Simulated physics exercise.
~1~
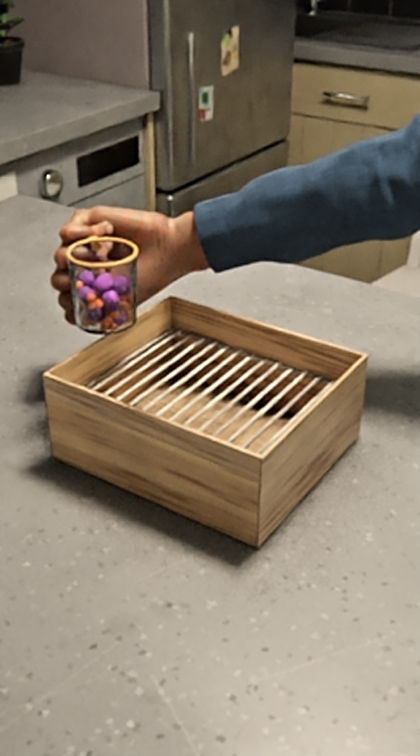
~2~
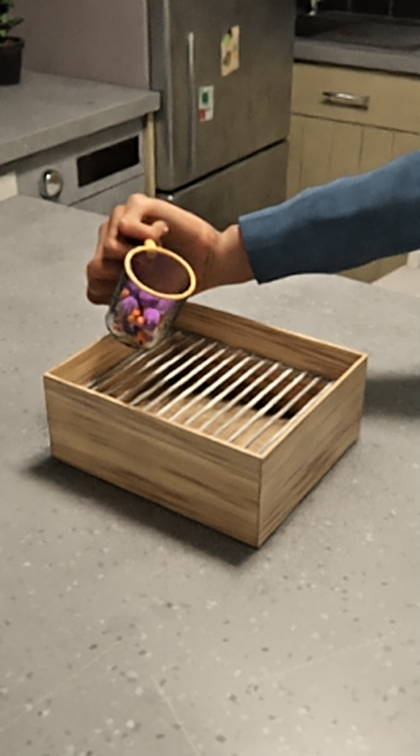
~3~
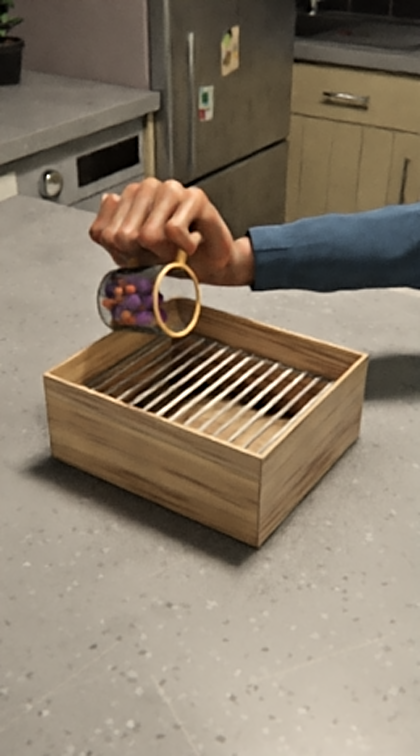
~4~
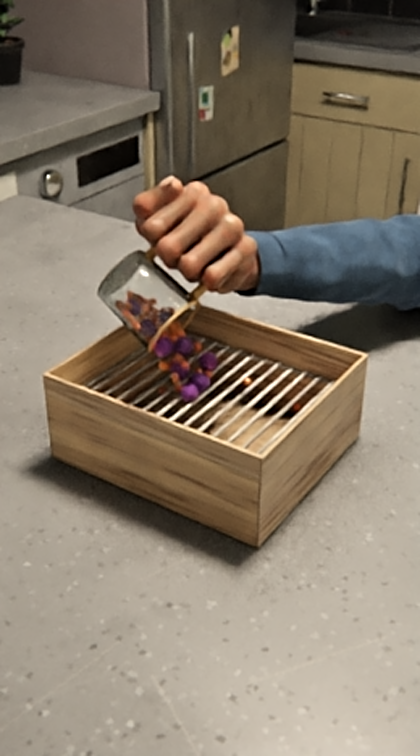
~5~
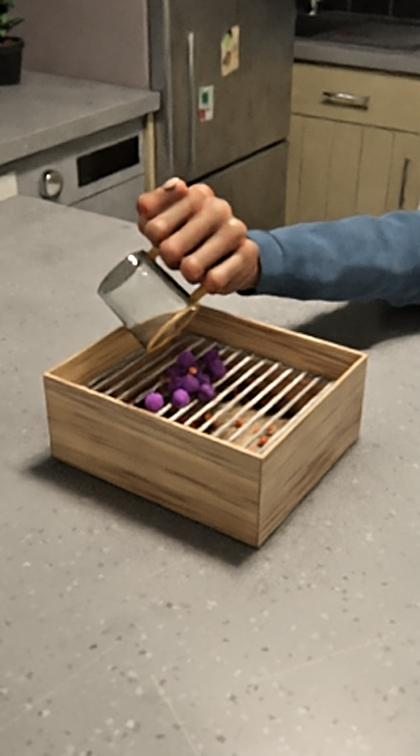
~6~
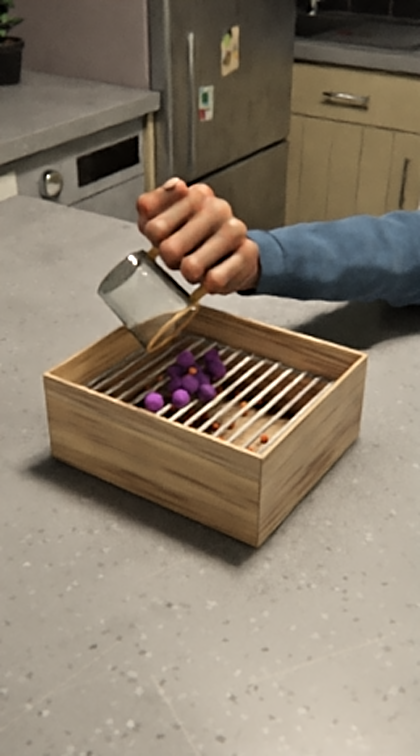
On a kitchen counter, a hand tipping a clear cup over a wooden rack, orange pieces dropping through, purple balls staying on top.
